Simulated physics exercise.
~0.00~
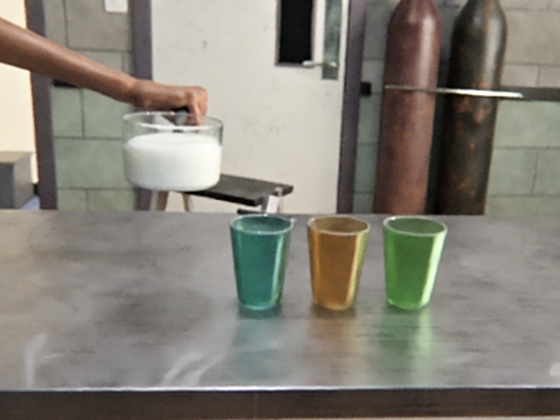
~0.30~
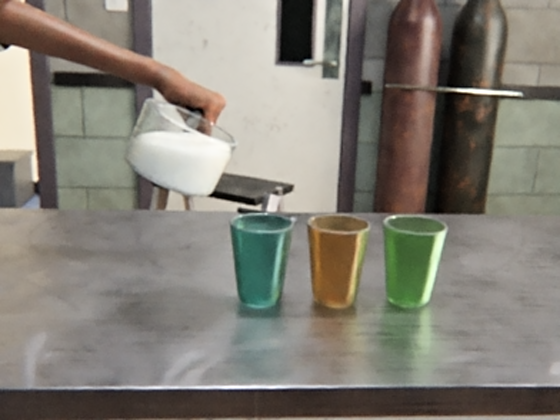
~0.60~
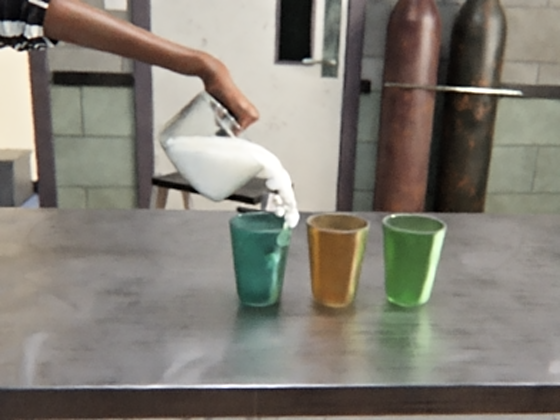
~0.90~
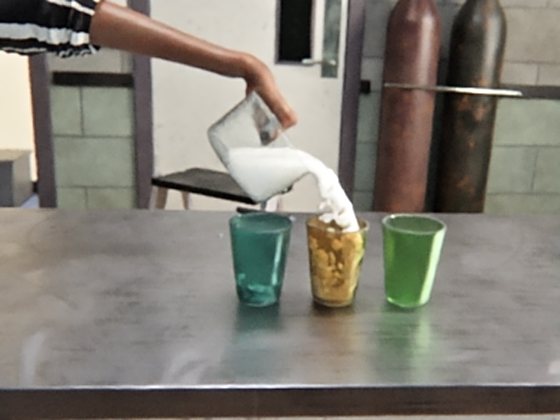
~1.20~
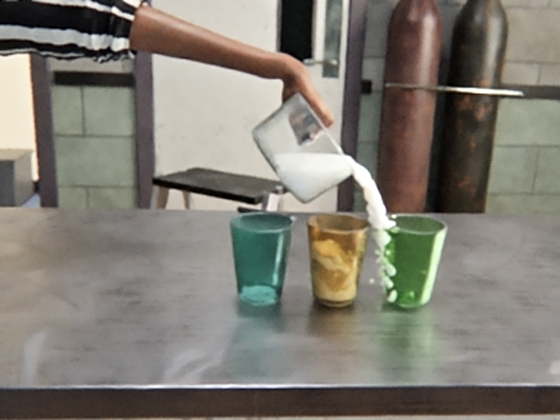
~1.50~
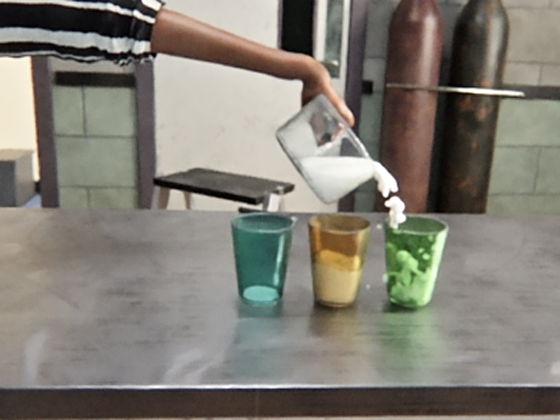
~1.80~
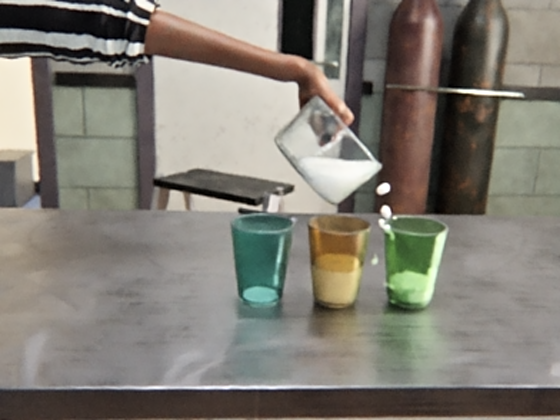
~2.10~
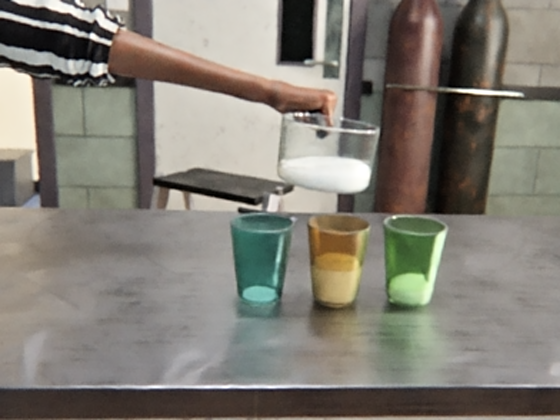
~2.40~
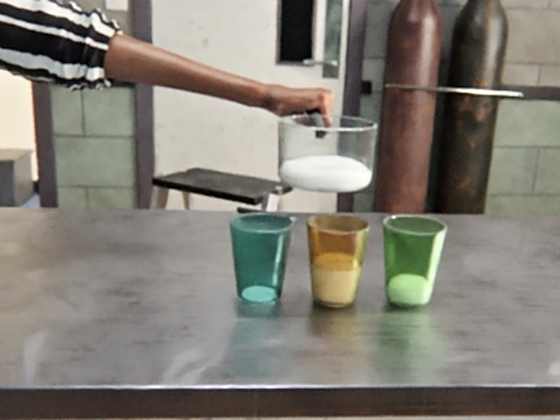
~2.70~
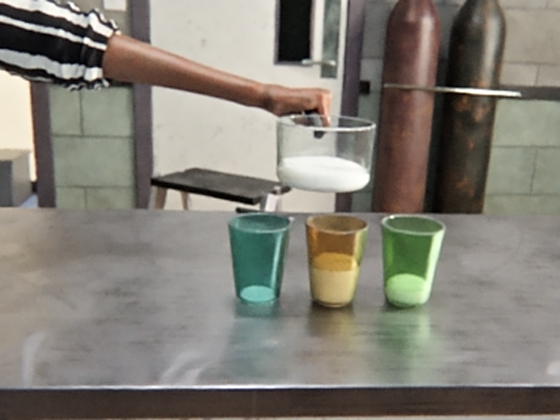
In a workshop-like room with tall gas cylinders by a block wall, three empty tumblers, teal, amber and green, stand in a row on a grey table. A hand in a striped sleeve holds a small clear pot of milk to their left and tips it steadily. Milk starts falling into the left tumbler as the pot moves rightwards, then pours into the middle one and on into the right. The stream thins to drops, and the pot tilts back level. At the end the middle tumbler holds the most milk, the outer two hold less, and some remains in the pot.
